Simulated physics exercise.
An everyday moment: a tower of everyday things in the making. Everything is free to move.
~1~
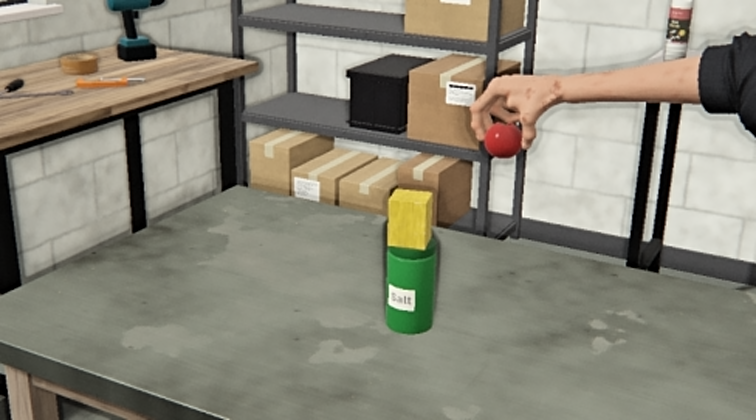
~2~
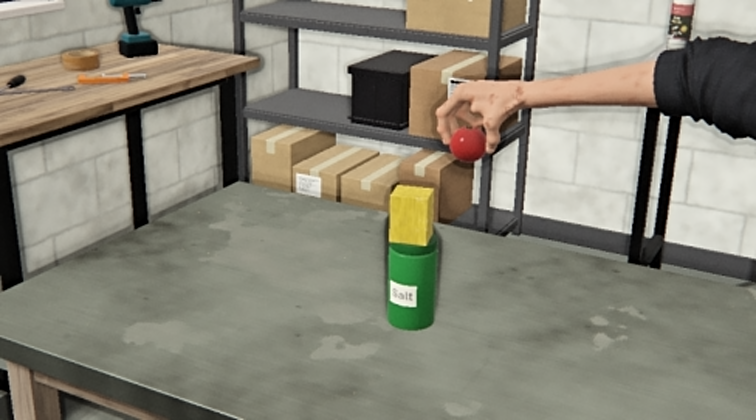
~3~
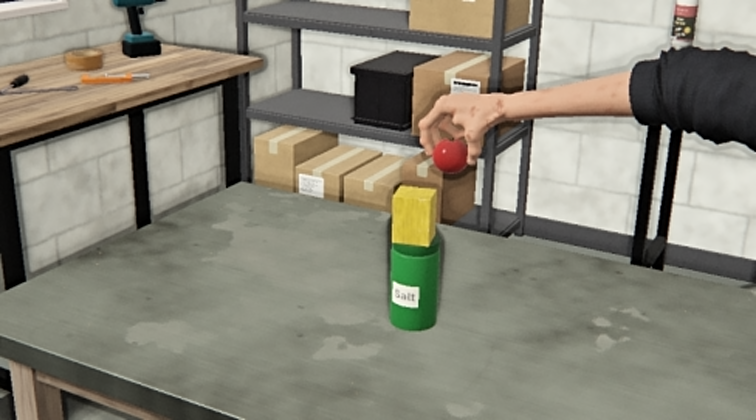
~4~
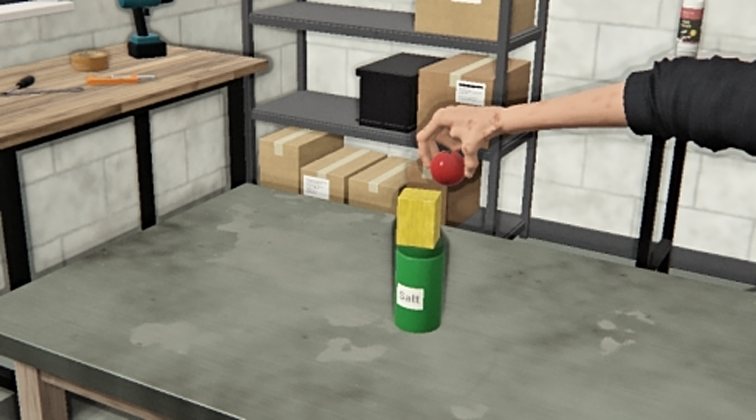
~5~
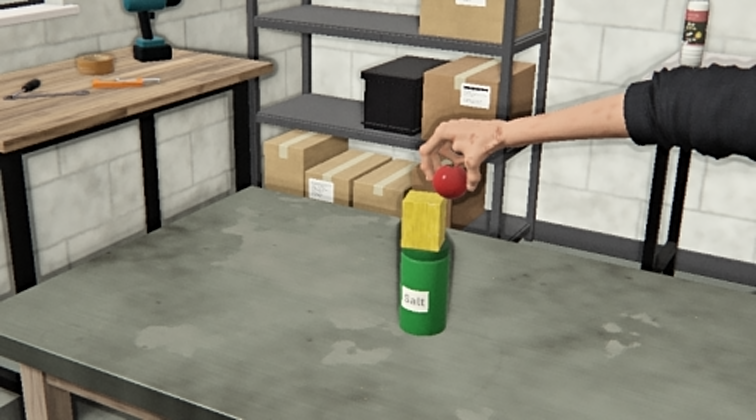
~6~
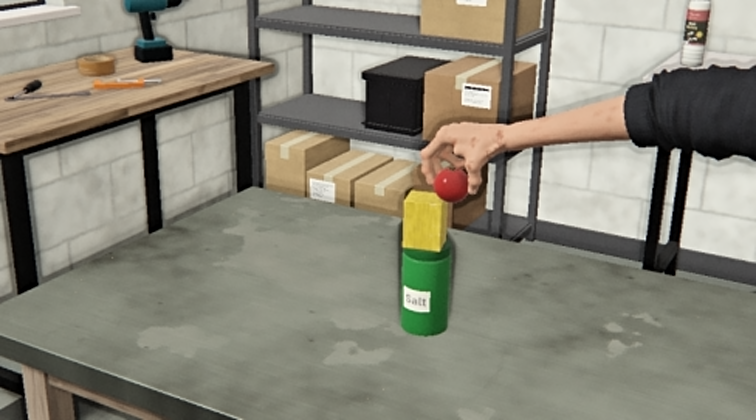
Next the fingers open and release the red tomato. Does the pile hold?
As it turns out, it gives way.
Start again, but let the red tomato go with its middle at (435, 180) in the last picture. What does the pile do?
Then it stays up.
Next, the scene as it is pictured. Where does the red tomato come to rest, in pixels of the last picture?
Near (482, 323).
Then, 0.30 s on from there, red tomato now fallen.
Then, 0.40 s on from there, things are still on the move.
In the end, fallen, red tomato; the other 2 unmoved. At the end, from the last picture's camera, red tomato near (482, 323). The pile loses its balance.
